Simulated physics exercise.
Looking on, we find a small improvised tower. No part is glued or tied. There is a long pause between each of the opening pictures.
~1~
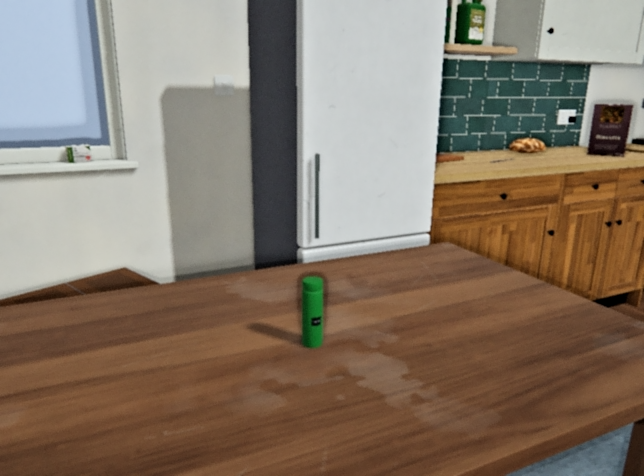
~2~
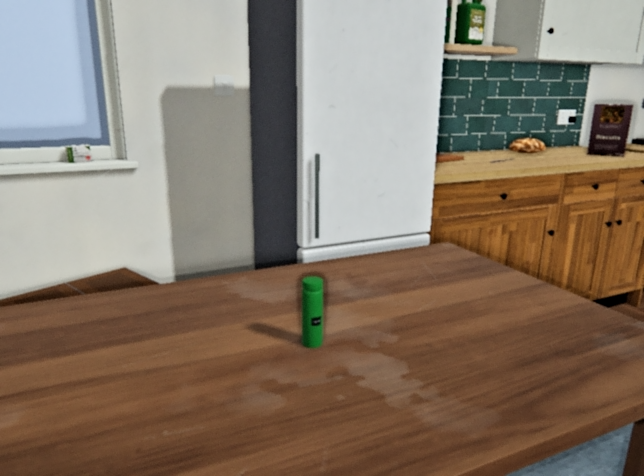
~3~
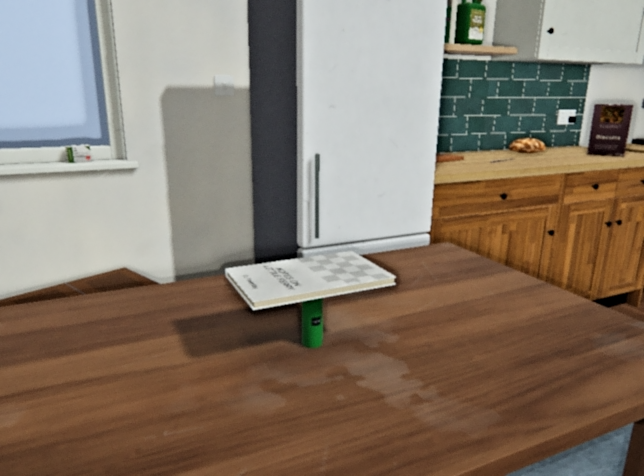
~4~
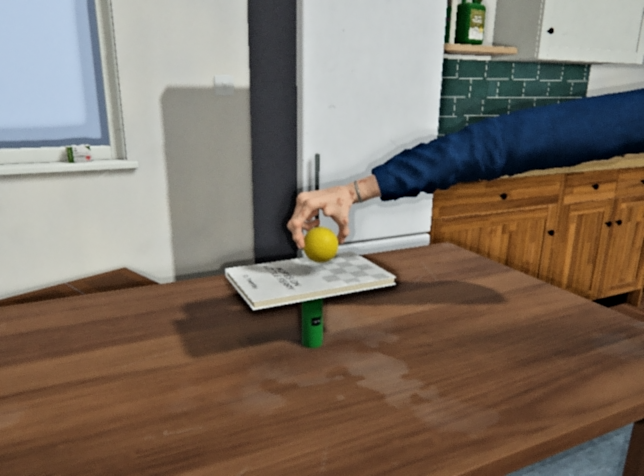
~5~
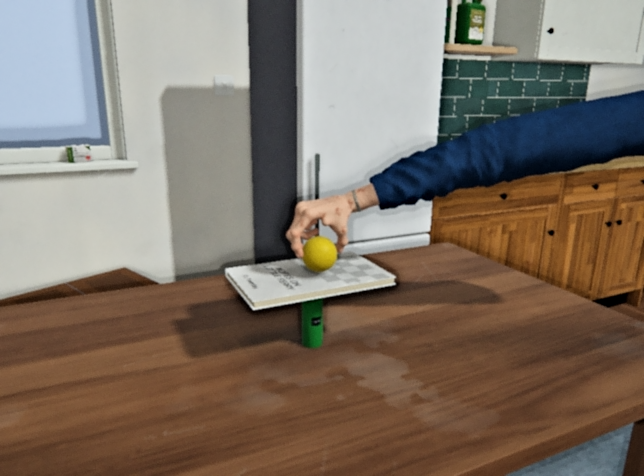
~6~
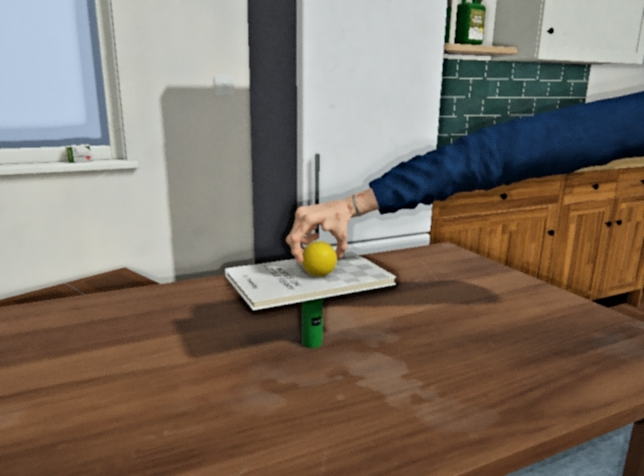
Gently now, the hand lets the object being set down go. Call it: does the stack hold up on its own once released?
Holds up.
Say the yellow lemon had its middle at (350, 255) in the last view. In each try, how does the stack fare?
The stack then stays standing.
Then, 0.20 s past the last view, nothing moves.
Then, 0.50 s past the last view, yellow lemon resting near (319, 259).
Finally, all 3 still in place. Final places as the last picture's camera would see them, yellow lemon near (319, 259). The stack holds.
